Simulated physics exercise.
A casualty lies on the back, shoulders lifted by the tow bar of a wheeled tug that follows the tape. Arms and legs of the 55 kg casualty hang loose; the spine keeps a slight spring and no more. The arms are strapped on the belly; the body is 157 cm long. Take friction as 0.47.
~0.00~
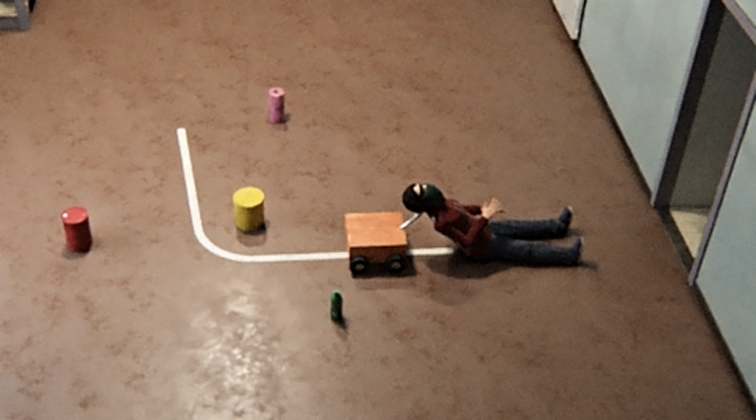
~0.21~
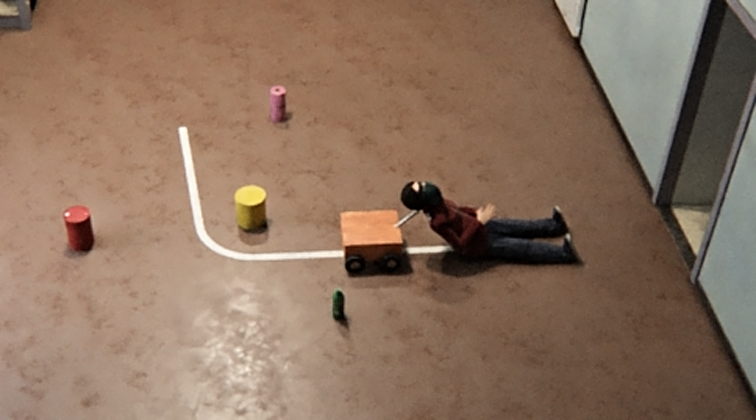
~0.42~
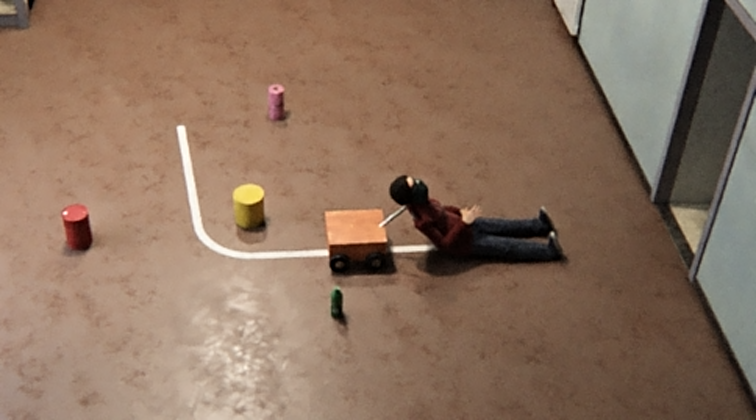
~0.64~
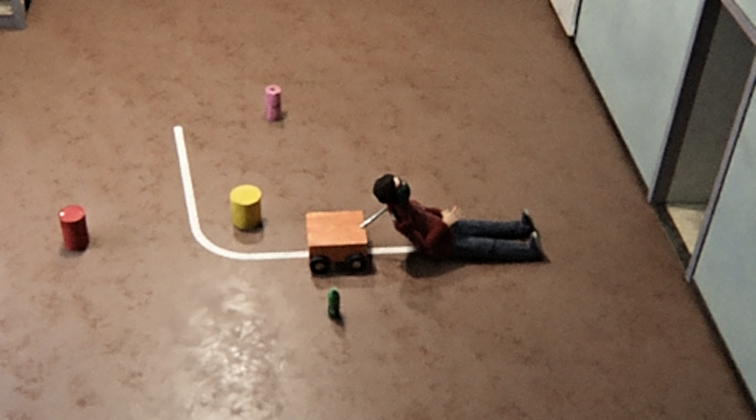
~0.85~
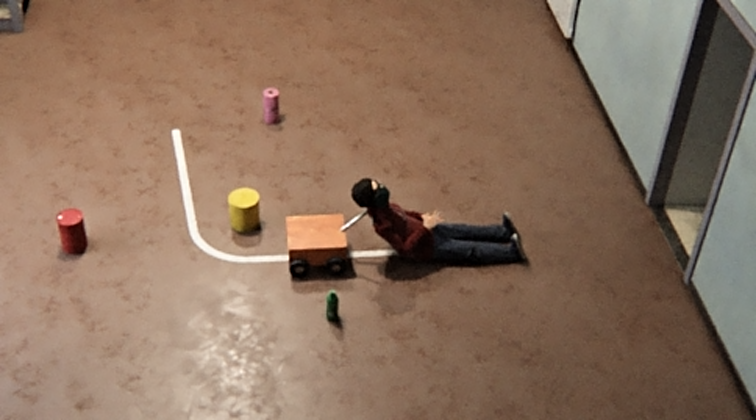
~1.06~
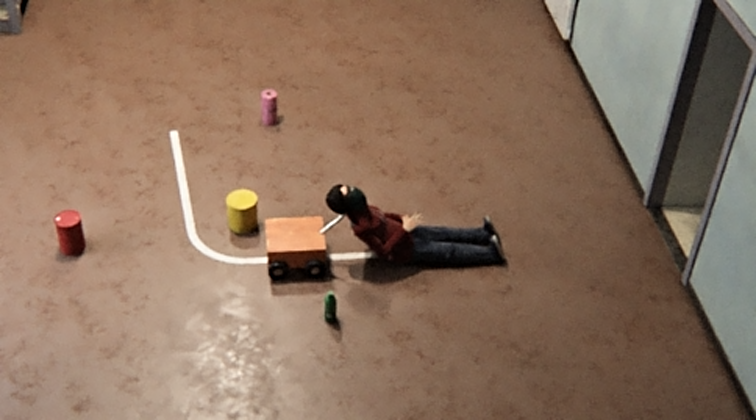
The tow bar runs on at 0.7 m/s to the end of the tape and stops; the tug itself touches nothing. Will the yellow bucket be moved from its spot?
This time the yellow bucket gets knocked.
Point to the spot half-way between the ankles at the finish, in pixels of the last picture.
Around (204, 201).
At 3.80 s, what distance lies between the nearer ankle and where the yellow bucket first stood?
Some 50 cm.
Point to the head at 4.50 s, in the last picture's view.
Near (169, 102).
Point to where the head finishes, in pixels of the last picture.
Around (165, 74).
After 2.30 s the yellow bucket is where it stood, near (243, 212) in the last picture's view; the nearer ankle is 114 cm from that spot.
After 3.00 s the yellow bucket is 4 cm from where it stood, near (241, 209) in the last picture's view; the green bottle where it stood; the nearer ankle is 79 cm from that spot.
After 3.80 s the yellow bucket is 11 cm from where it stood, near (241, 203) in the last picture's view; the green bottle where it stood; the nearer ankle is 45 cm from that spot.
After 4.50 s the yellow bucket is 18 cm from where it stood, near (244, 197) in the last picture's view; the green bottle where it stood; the nearer ankle is 10 cm from that spot.
After 5.4 s, yellow bucket gets knocked; pink post stays put; red bin stays put; green bottle stays put.
